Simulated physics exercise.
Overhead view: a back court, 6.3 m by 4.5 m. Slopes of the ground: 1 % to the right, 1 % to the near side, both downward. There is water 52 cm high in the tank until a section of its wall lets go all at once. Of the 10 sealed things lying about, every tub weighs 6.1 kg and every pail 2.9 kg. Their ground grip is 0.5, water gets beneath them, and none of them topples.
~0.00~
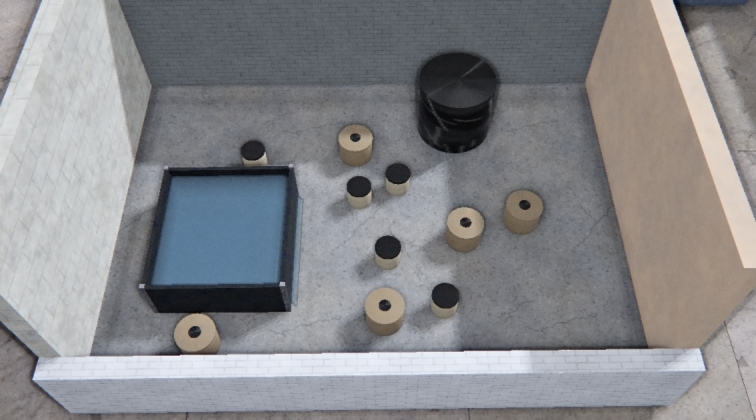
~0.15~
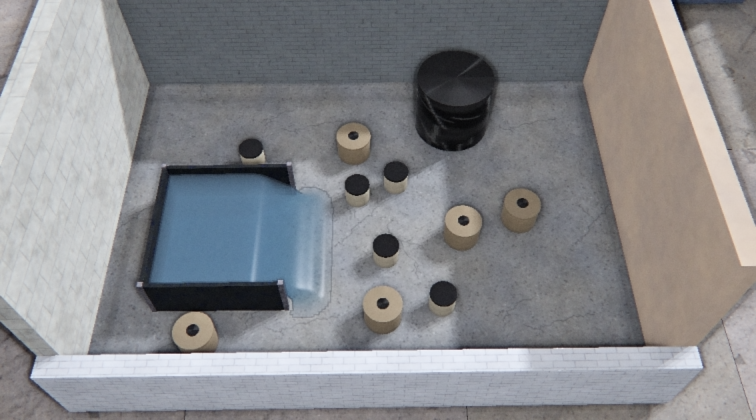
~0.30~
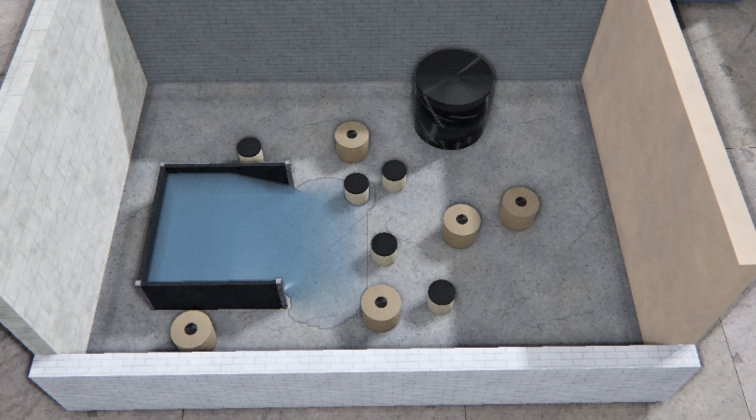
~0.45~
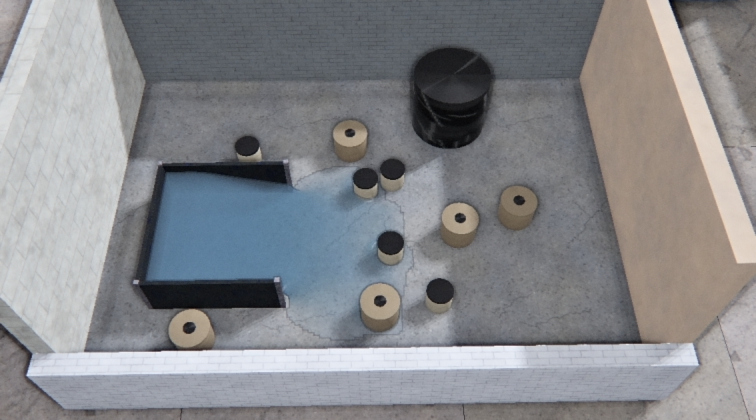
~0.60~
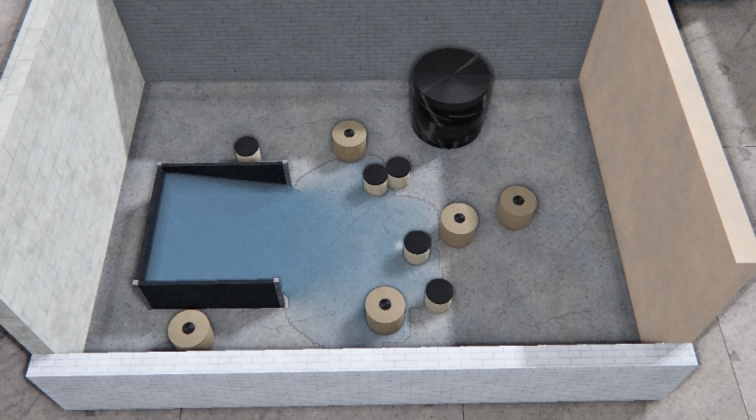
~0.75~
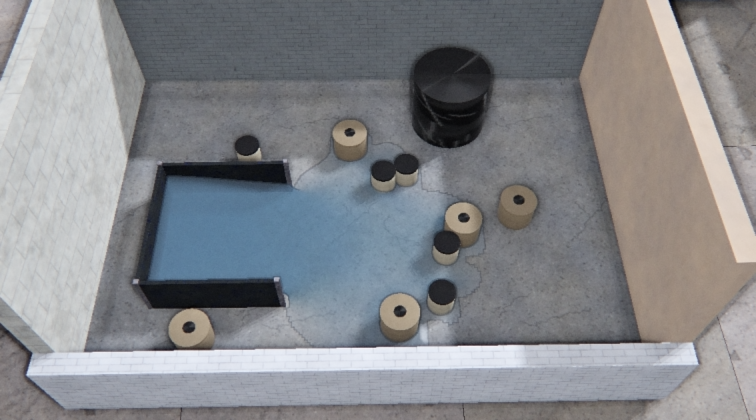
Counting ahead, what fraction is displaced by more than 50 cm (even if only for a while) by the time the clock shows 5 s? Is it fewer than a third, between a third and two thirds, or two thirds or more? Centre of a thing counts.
The tally will land in the highest bracket.
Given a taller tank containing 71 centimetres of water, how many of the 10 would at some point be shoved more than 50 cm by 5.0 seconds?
Then it comes to 7.
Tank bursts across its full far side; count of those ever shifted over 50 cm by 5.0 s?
You'd get 5 in that case.
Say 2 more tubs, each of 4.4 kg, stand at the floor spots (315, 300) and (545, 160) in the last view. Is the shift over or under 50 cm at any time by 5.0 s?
Listed in order, the answers are beyond half a metre followed by beyond half a metre.
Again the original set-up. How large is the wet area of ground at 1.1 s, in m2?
That flooded area is roughly 10.0 m2.
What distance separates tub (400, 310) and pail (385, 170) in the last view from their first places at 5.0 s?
In turn: 100 cm, 250 cm.
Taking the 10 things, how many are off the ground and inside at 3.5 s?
7.
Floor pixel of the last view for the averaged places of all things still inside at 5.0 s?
That lands at roughly (437, 203).
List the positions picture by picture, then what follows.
A pail at (388, 247) rests on the ground; a pail at (359, 186), on the bottom; water covers 2.3 m2; 0 of 10 have shifted, in the first picture.
A pail at (386, 245), on the bottom; a pail at (357, 184), on the bottom; water covers 3.1 m2; 0 of 10 have shifted, in the second picture.
A pail at (384, 243), on the bottom; a pail at (356, 183) rests on the ground; water covers 4.0 m2; 0 of 10 have shifted, in the third picture.
A pail at (390, 242), on the bottom, 10 cm from its start; a pail at (365, 178), on the bottom, 16 cm from its start; water covers 5.0 m2; 2 of 10 have shifted, in the fourth picture.
A pail at (417, 242), on the bottom, 43 cm from its start; a pail at (375, 174) rests on the ground, 31 cm from its start; 6.2 m2 under water; 4 of 10 have shifted, in the fifth picture.
A pail at (447, 242), on the bottom, 78 cm from its start; a pail at (383, 170) rests on the ground, 41 cm from its start; 7.3 m2 under water; 4 of 10 have shifted, in the sixth picture.
After 1.1 s 5 of 10 are over 50 cm from their spots; 2 afloat.
After 2.2 s 7 of 10 are over 50 cm from their spots; 5 afloat.
After 3.5 s 7 of 10 are over 50 cm from their spots; 7 afloat.
After 5.0 s 6 of 10 are over 50 cm from their spots, and 7 have been at some point; 7 afloat.
